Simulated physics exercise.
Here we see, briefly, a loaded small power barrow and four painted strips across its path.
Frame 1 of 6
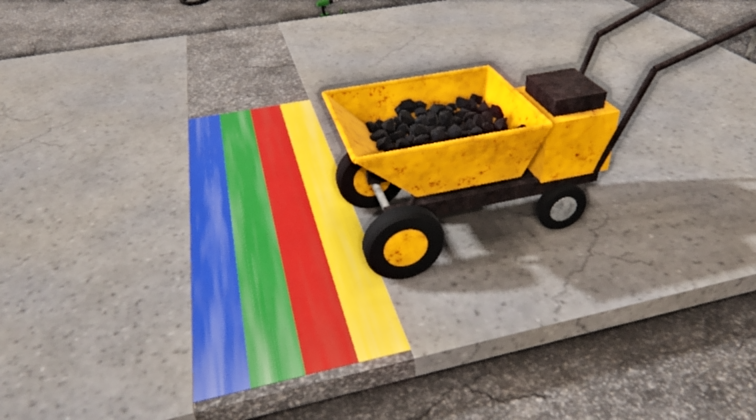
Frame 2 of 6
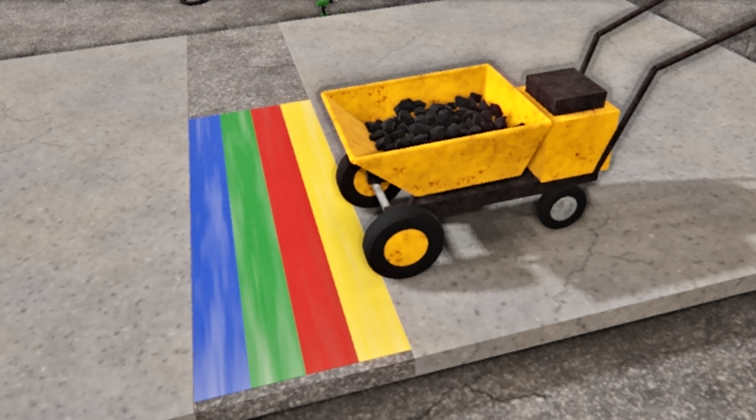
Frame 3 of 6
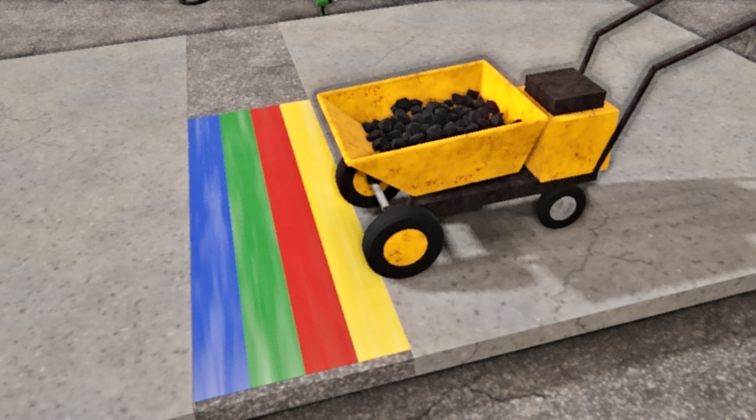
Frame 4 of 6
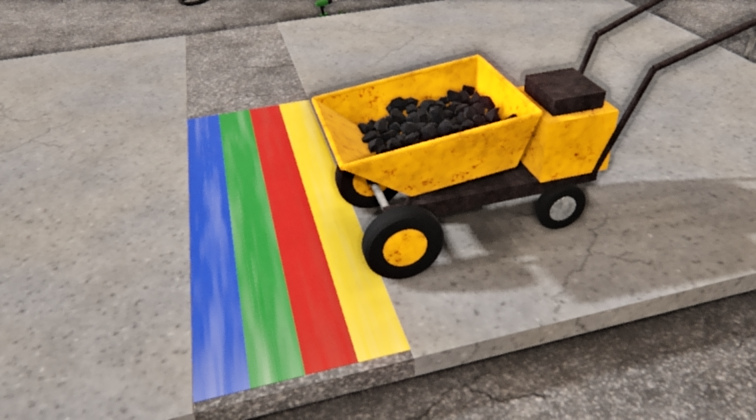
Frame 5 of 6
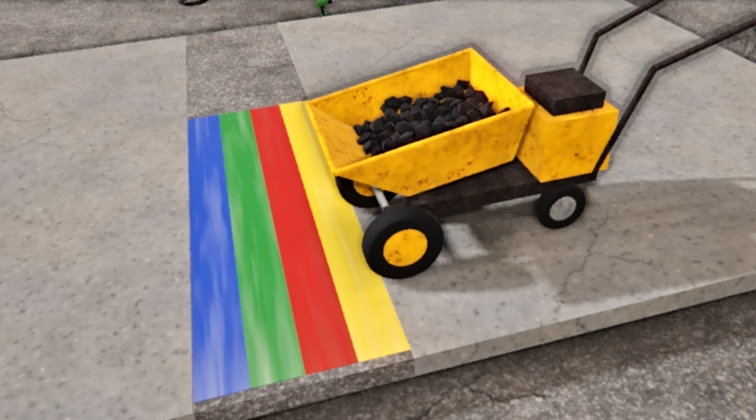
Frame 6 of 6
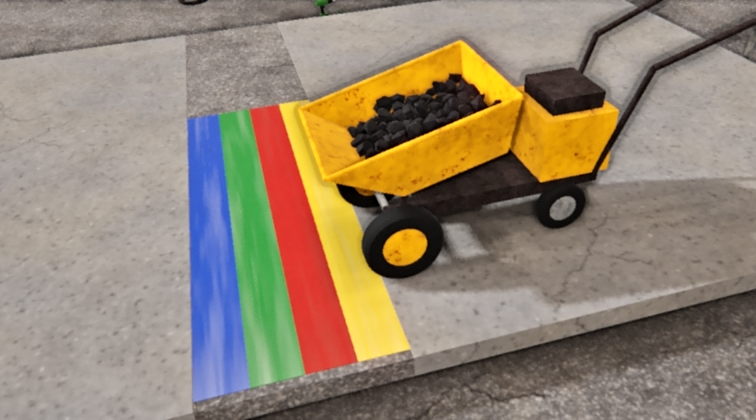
A small yellow power barrow, its skip loaded with black lumps of coal, stands on a pale concrete slab at the right, seen from above and to one side by a still camera. Blue, green, red and yellow strips lie side by side to its left. The skip stays level at first, then tilts gradually leftward, its rear rising and front lip lowering, while the wheels stay put.
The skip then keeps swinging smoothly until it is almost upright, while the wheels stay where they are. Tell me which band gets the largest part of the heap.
I would say the green band gets the largest part.
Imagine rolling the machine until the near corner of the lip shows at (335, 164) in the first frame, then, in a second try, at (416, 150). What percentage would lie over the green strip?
The first stop gives 30 per cent; the second gives 30 per cent.
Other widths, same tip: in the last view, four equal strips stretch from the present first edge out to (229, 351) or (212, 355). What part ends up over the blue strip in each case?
About 30 % and 30 %.
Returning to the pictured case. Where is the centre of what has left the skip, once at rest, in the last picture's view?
Near (234, 265), more or less.
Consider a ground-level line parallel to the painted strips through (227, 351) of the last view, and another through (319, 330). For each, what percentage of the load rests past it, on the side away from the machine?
In order: 30 per cent, then 90 per cent.
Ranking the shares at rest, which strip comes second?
Rank 2: The blue strip.
Soon after the last picture, skip tipped steeply; all in the skip.
A little later, skip tipped right over; most in the skip; a small part over the green strip.
Later still, skip tipped right over; a small part in the skip; a stray few over the red strip; about half over the green strip; about a third over the blue strip; a small part off the paint.
At rest, skip tipped right over; a small part in the skip; none over the yellow strip; a stray few over the red strip; about half over the green strip; about a third over the blue strip; a small part off the paint.
